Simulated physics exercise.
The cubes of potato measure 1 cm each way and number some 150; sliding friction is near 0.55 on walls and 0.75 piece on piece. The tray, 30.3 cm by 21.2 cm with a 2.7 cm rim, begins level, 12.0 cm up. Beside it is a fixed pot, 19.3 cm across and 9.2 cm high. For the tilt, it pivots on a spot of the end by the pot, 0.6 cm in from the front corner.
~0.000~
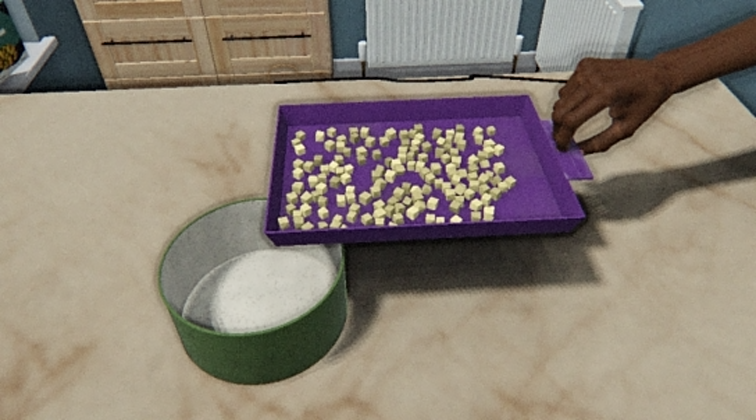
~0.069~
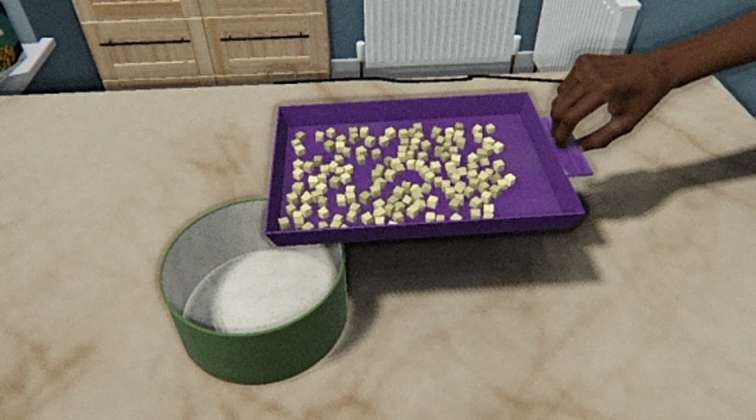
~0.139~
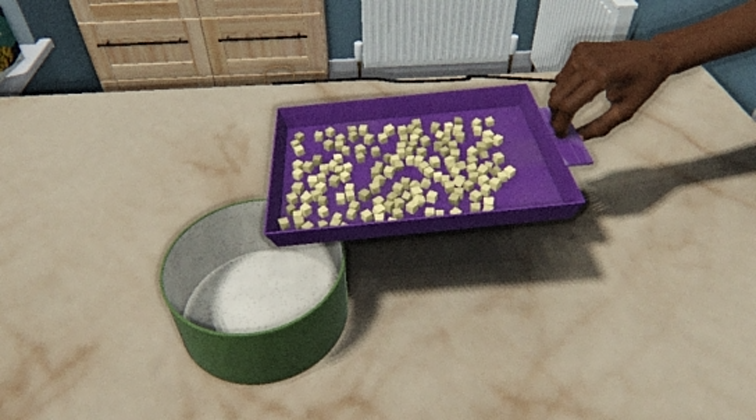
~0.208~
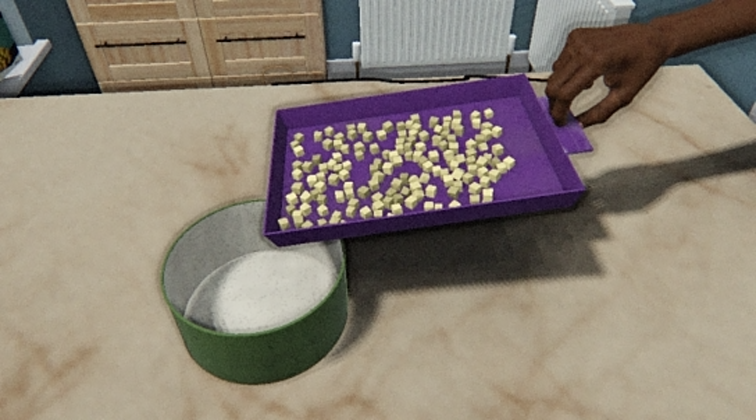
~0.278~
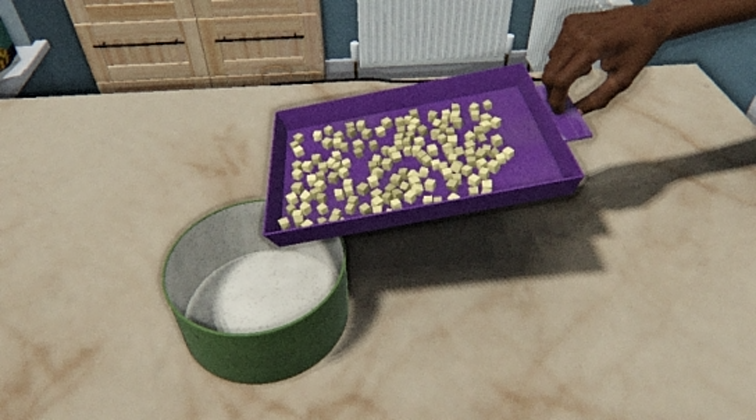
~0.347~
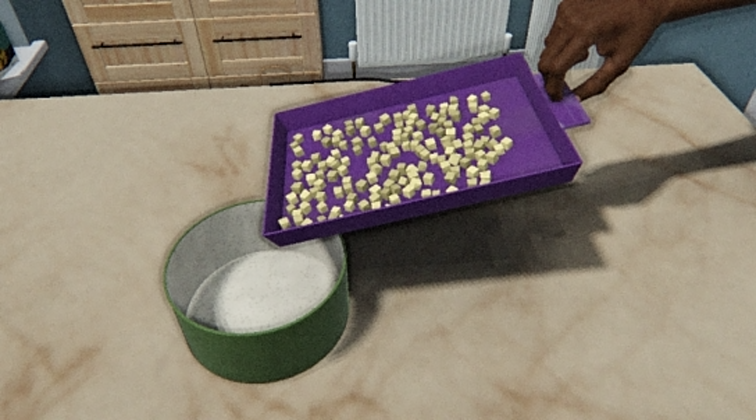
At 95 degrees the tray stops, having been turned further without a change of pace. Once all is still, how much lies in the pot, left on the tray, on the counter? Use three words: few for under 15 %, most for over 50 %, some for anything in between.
Pot: Some; tray: Few; counter: Most.
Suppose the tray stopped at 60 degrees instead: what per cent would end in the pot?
5 percent.
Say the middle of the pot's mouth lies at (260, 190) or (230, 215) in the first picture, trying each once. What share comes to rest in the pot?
About 95 and 70 per cent.
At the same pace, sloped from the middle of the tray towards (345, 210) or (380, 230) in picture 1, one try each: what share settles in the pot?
Roughly 100 % for the first direction, roughly 60 % for the second.
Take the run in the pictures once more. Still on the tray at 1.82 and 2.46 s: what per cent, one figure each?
In turn: 85, 20.
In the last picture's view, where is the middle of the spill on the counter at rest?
Around (251, 213).
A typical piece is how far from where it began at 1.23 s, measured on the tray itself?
It has moved some 11 cm from its start.
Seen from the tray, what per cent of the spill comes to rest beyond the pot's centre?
I reckon around 80 per cent.
After 1.23 s, tilt 51 degrees; the tray holds 95 %, the pot 0 %.
After 1.82 s, tilt 76 degrees; the tray holds 85 %, the pot 5 %.
Then, at 2.46 s, tilt 95 degrees; the tray holds 20 %, the pot 25 %.
At rest (3.5 s), pot 35 %, tray 0 %, counter 65 %.
